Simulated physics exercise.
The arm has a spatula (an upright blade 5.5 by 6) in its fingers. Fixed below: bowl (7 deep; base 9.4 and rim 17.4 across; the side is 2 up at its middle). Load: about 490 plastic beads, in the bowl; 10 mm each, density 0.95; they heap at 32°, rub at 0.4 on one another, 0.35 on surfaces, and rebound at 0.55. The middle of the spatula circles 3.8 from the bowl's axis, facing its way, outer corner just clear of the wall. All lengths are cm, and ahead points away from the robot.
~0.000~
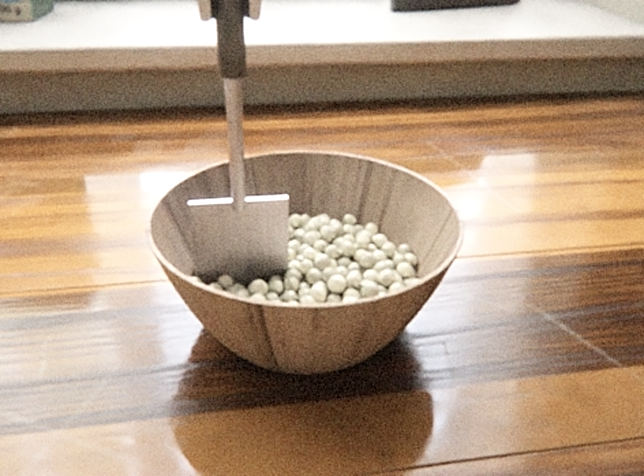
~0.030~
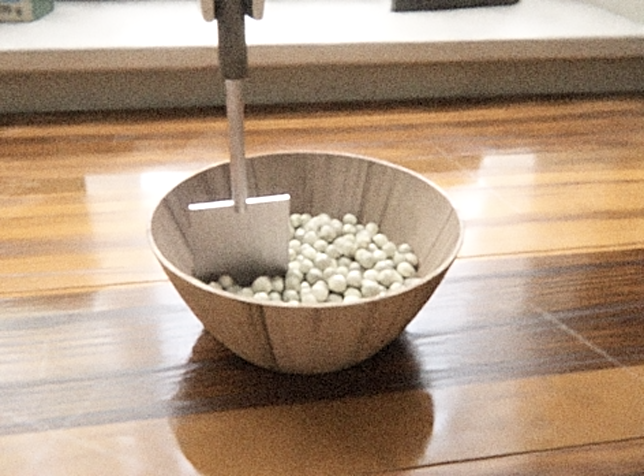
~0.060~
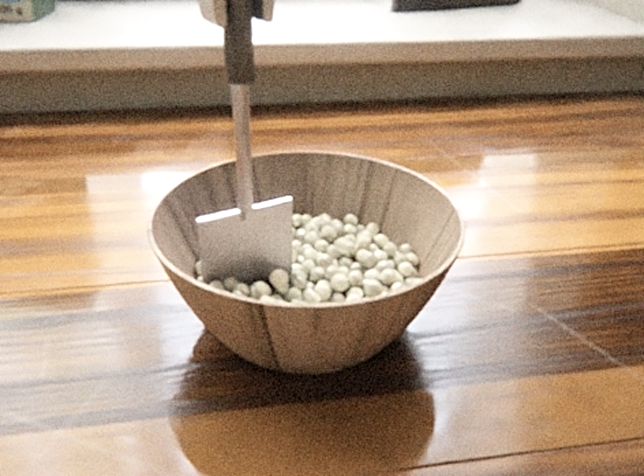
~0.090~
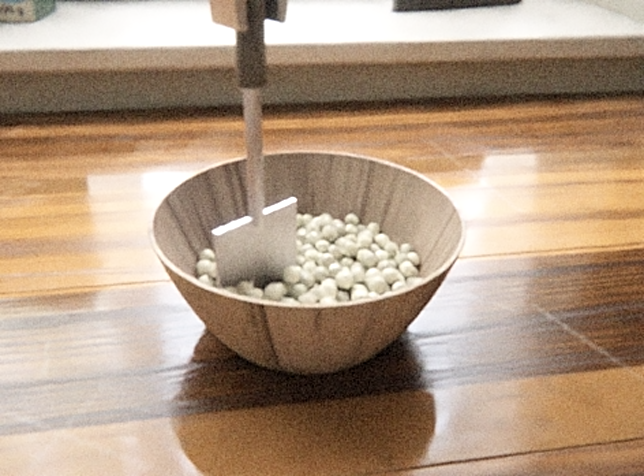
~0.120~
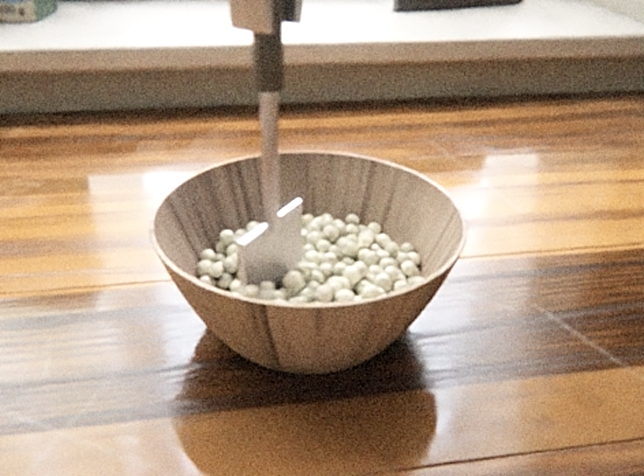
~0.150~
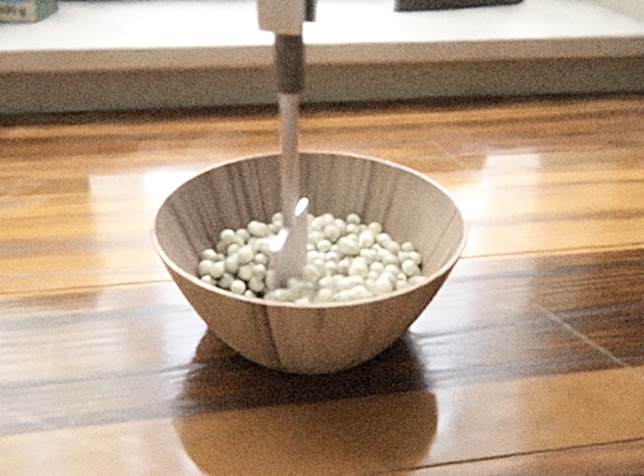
A spatula held by a robot arm turns and sweeps rightward through pale beads in a bowl.
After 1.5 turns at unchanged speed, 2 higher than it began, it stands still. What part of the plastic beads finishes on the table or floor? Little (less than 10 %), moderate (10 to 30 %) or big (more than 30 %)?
Answer: Little; less than 10 % of the plastic beads finish on the table or floor.
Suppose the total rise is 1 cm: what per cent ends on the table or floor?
About 10 per cent.
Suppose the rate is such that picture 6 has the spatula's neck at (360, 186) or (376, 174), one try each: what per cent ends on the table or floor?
Some 20 and 30 per cent.
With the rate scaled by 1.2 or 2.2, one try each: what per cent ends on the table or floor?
About 5 and 25 per cent.
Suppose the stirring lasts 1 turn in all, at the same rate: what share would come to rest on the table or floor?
In that case some 5 per cent.
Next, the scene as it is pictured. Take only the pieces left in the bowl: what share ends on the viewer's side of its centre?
Roughly 50 per cent.
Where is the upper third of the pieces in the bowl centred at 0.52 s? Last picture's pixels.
At about (288, 203).
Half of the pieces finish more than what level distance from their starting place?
About 3 cm.
By 0.52 s, 251° round, highest piece 9 above the table; 469 in the bowl, 10 on the table or floor, 8 in flight or on the tool.
By 0.89 s, 77° round, highest piece 7 above the table; 463 in the bowl, 24 on the table or floor.
By 1.27 s, 180° round, highest piece 6 above the table; 463 in the bowl, 24 on the table or floor.
By 1.97 s, 180° round, highest piece 6 above the table; 463 in the bowl, 24 on the table or floor.
Final count, 463 in the bowl, 24 on the table or floor. That is 5 % on the table or floor.
